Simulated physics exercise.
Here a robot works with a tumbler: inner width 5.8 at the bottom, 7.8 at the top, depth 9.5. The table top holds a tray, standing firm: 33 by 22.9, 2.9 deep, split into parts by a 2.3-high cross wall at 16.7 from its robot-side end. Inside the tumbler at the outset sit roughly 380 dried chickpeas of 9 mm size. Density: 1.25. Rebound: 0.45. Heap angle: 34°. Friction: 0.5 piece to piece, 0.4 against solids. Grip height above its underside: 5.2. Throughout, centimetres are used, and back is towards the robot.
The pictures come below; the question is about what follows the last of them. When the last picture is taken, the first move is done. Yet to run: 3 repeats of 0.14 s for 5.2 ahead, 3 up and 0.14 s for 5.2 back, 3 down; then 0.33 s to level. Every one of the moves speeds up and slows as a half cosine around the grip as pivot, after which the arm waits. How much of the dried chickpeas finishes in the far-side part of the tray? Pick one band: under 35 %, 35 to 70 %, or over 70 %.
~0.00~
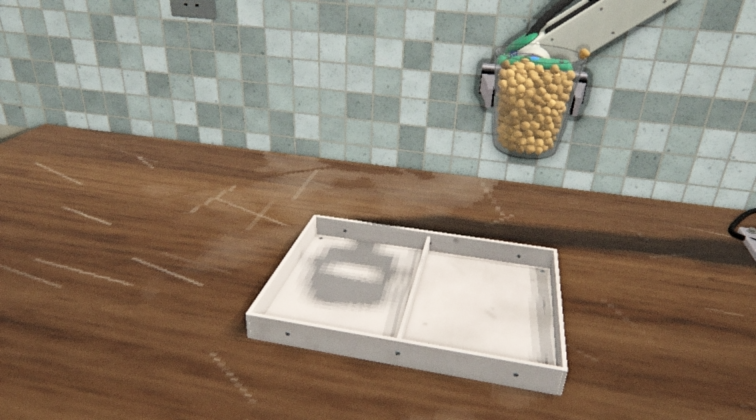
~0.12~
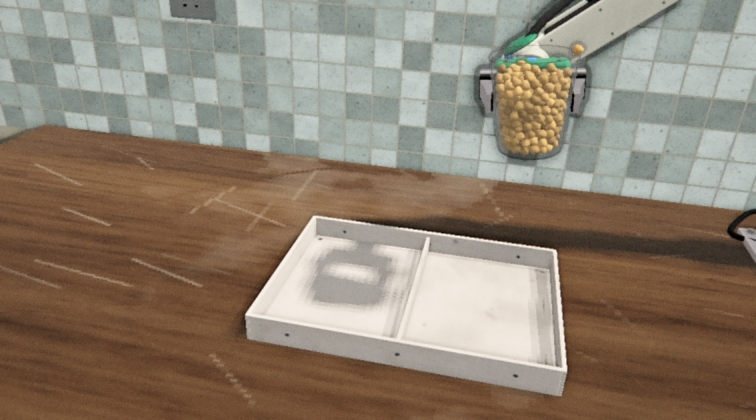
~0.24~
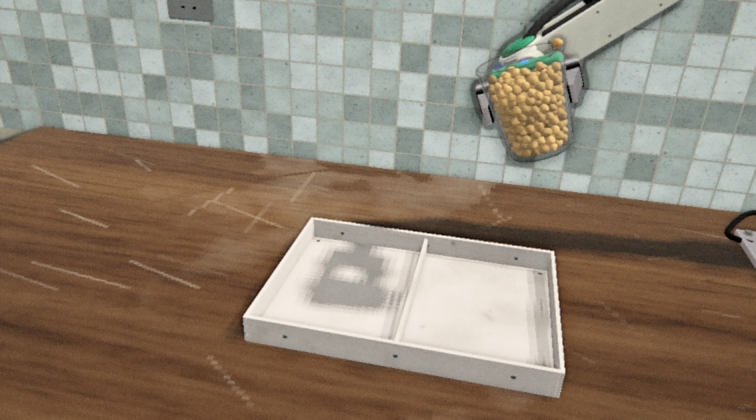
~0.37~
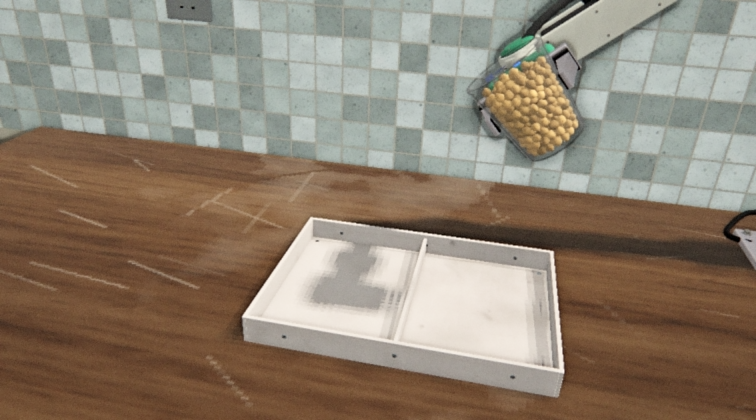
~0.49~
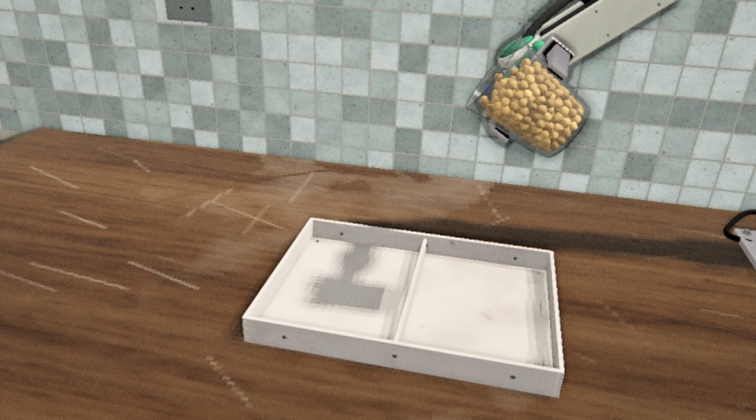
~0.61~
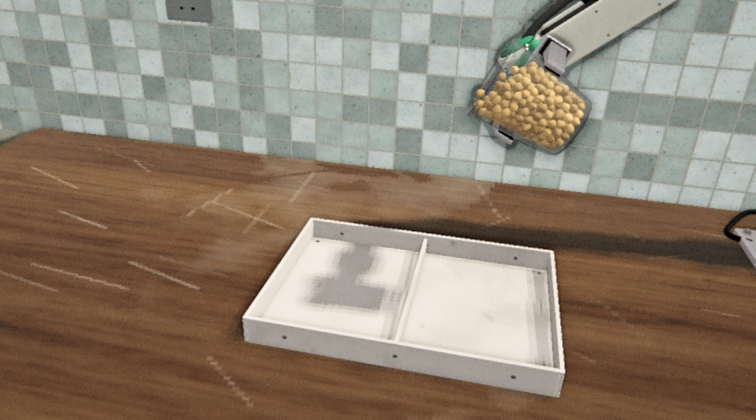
35 to 70 %.
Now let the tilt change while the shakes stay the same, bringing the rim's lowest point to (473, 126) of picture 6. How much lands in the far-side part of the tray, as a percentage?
85 percent or so.
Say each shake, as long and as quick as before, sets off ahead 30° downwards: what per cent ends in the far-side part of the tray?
Close to 20 in a hundred.
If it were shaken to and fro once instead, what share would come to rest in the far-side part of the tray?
About 40 per cent, then.
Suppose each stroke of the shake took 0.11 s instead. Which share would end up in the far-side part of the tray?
The share would be near 80 %.
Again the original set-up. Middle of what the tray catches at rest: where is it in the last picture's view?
Approximately (366, 293) in pixels.
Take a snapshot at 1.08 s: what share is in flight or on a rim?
Around 1 per cent of the load.
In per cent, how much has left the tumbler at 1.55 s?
Some 80 per cent.
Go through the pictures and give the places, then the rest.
The first picture shows tumbler middle at (532, 104), level; upper third of the load around (534, 83), from x 500 to 585, top at y 55; 383 in the tumbler.
The second picture shows tumbler middle at (531, 104), tilted 6° forward; upper third of the load around (534, 84), from x 500 to 575, top at y 50.
The third picture shows tumbler middle at (530, 106), tilted 22° forward; upper third of the load around (532, 86), from x 490 to 565, top at y 45.
The fourth picture shows tumbler middle at (531, 105), tilted 41° forward; upper third of the load around (531, 85), from x 485 to 575, top at y 60.
The fifth picture shows tumbler middle at (531, 104), tilted 57° forward; upper third of the load around (529, 87), from x 485 to 580, top at y 65.
The sixth picture shows tumbler middle at (532, 104), tilted 63° forward; upper third of the load around (531, 88), from x 480 to 580, top at y 65; 383 in the tumbler.
After 1.08 s, tilted 63° forward, highest piece 30 above the table; 182 in the tumbler, 161 in the far-side part, 36 in the robot-side part, 4 in flight or on a rim.
After 1.55 s, tilted 51° forward, highest piece 26 above the table; 203 in the far-side part, 81 in the tumbler, 56 in the robot-side part, 11 on the table or floor, 32 in flight or on a rim.
After 1.98 s, level, highest piece 26 above the table; 213 in the far-side part, 81 in the tumbler, 78 in the robot-side part, 11 on the table or floor.
After 3.03 s, level, highest piece 26 above the table; 213 in the far-side part, 81 in the tumbler, 78 in the robot-side part, 11 on the table or floor.
At rest, 213 in the far-side part, 81 in the tumbler, 78 in the robot-side part, 11 on the table or floor. That is 56 % in the far-side part of the tray.
